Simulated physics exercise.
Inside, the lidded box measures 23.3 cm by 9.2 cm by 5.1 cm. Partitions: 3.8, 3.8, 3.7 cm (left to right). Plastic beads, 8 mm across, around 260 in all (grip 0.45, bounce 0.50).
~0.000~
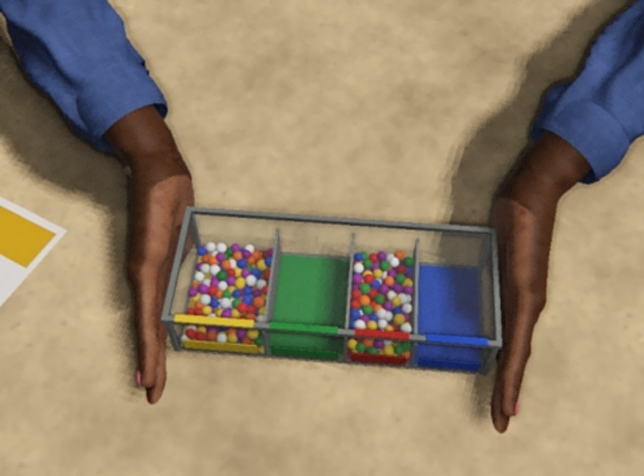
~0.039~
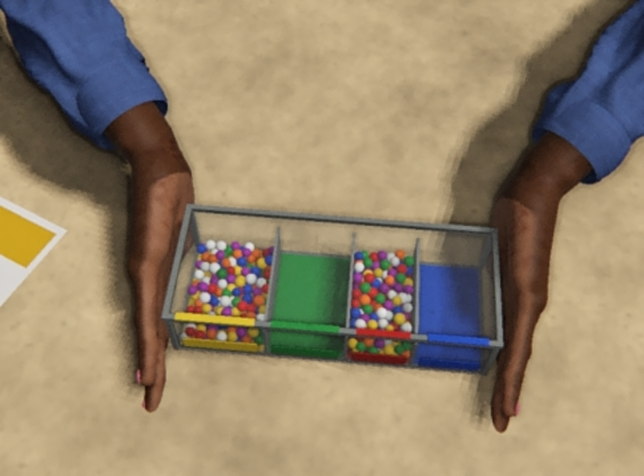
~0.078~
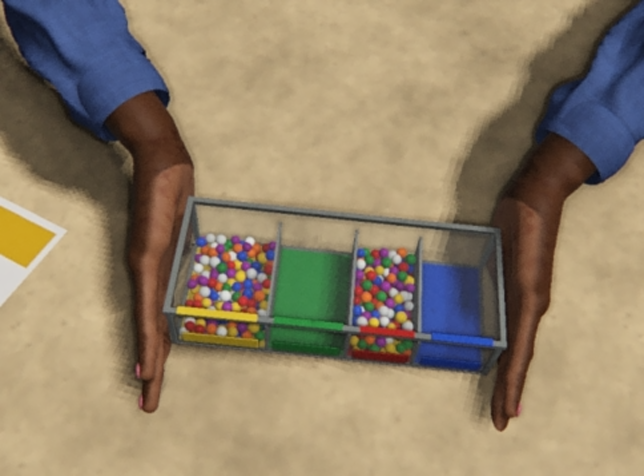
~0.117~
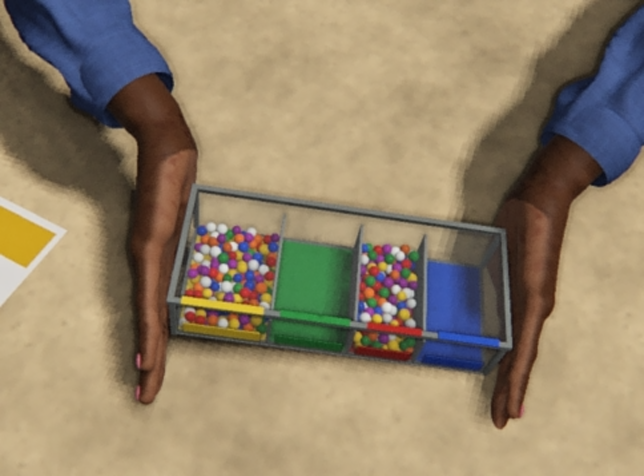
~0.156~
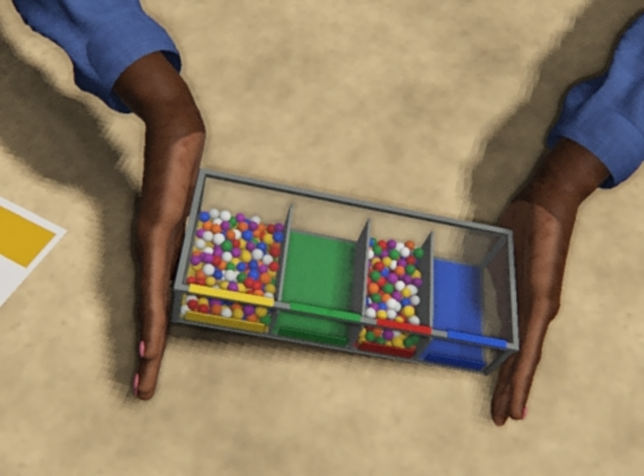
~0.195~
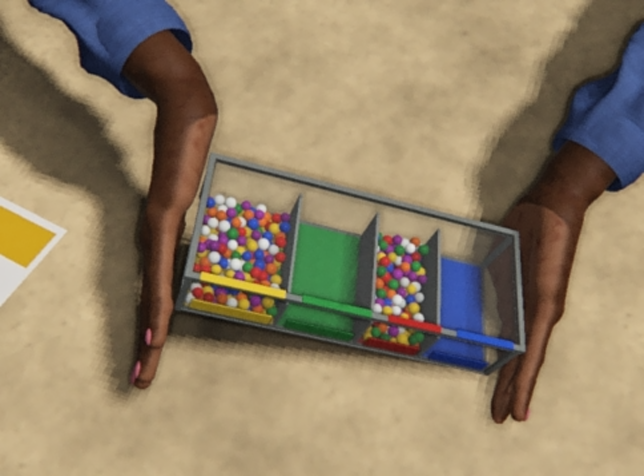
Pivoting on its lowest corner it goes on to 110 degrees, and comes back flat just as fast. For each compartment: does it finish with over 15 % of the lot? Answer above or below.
Red: Above, blue: Above, green: Below, yellow: Above.
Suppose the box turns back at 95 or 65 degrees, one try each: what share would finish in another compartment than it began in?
About 35 and 5 per cent.
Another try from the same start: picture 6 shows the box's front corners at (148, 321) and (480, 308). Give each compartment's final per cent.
Red 30; blue 0; green 5; yellow 65.
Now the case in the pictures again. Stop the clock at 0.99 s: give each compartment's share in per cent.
Red 40, blue 10, green 5, yellow 45.
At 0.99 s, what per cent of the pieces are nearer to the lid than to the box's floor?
Some 70 per cent.
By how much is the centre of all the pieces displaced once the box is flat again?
Roughly 4.5 cm.
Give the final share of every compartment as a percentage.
Red 30, blue 25, green 5, yellow 35.
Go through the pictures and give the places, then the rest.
The first picture shows box tilt 0 degrees, front corners at (168, 317) and (496, 342); red 45 %, yellow 55 %.
The second picture shows box tilt 1 degrees, front corners at (169, 315) and (497, 342).
The third picture shows box tilt 3 degrees, front corners at (170, 309) and (500, 343), lowest corner right front.
The fourth picture shows box tilt 7 degrees, front corners at (174, 298) and (505, 344), lowest corner right front.
The fifth picture shows box tilt 12 degrees, front corners at (181, 286) and (512, 345), lowest corner right front.
The sixth picture shows box tilt 17 degrees, front corners at (192, 273) and (518, 347), lowest corner right front; red 45 %, yellow 55 %. Its pace works out near 130 degrees a second.
After 0.99 s, tilt 110 degrees; red 40 %, blue 10 %, green 5 %, yellow 45 %.
After 1.51 s, tilt 49 degrees; red 30 %, blue 25 %, green 5 %, yellow 35 %.
After 2.10 s, tilt 0 degrees; red 30 %, blue 25 %, green 5 %, yellow 35 %.
By 2.5 s all is still; red 30 %, blue 25 %, green 5 %, yellow 35 %.
